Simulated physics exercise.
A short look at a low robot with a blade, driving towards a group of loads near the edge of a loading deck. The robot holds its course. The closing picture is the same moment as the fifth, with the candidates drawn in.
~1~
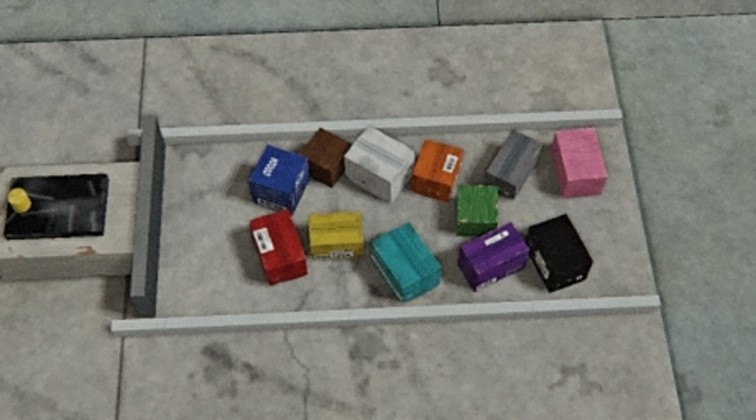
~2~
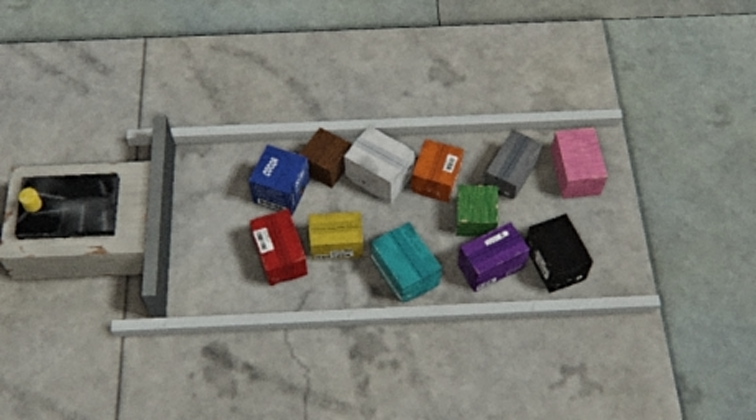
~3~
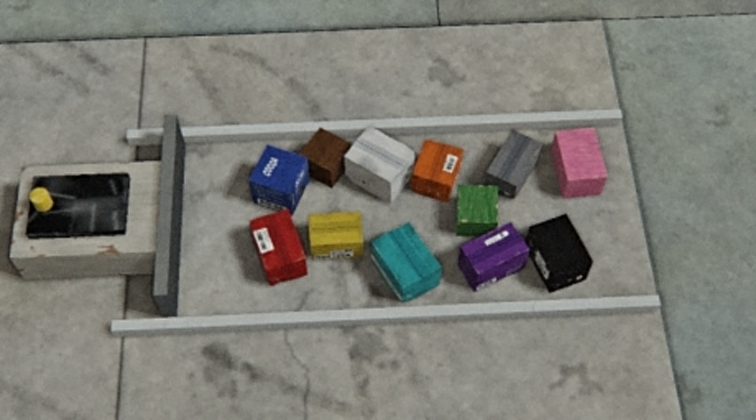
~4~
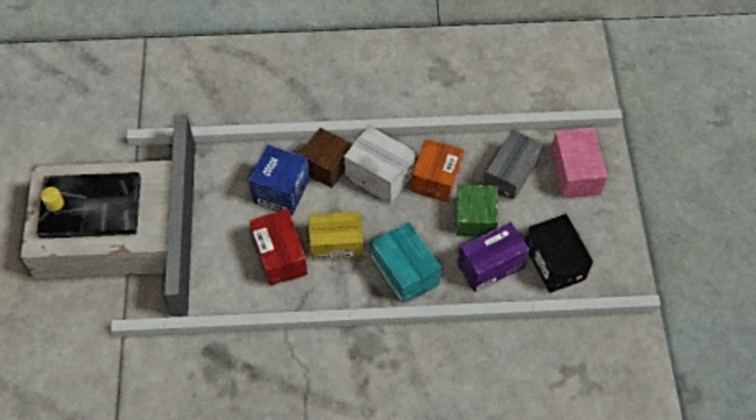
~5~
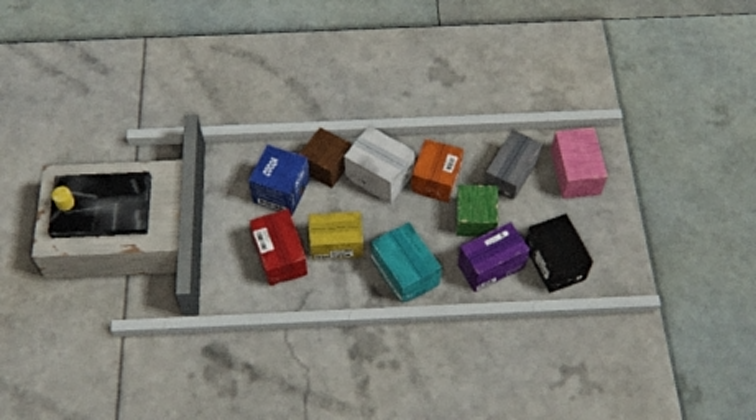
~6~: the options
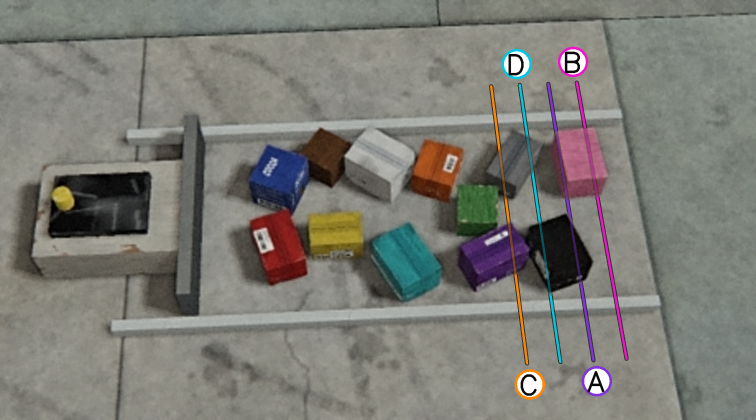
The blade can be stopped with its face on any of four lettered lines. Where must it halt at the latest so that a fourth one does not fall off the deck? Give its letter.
Line C.
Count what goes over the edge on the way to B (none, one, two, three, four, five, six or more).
Six or more.
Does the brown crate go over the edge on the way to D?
No.
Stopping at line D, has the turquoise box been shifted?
Yes.
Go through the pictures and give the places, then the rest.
Yellow parcel (336, 236); turquoise box (406, 263); green crate (477, 211), in the first picture.
Robot (75, 205); black parcel (558, 253), in the second picture.
Robot (87, 204); grey box (513, 166), in the third picture.
Robot (98, 204); pink crate (579, 163), in the fourth picture.
Robot (108, 203); red box (279, 248); orange parcel (437, 171); brown crate (326, 157), in the fifth picture.
On the marked copy, A at (569, 212); B at (600, 210); C at (508, 214); D at (539, 213).
With C. Early on, robot (225, 198); brown crate (338, 150); white box (390, 163).
Further on, robot (340, 193); pink crate (613, 160); black parcel (596, 253).
At the end, robot (430, 189); black parcel over the edge; pink crate over the edge; three fallen.
As for the rest, A drops six; B drops nine; D drops six.
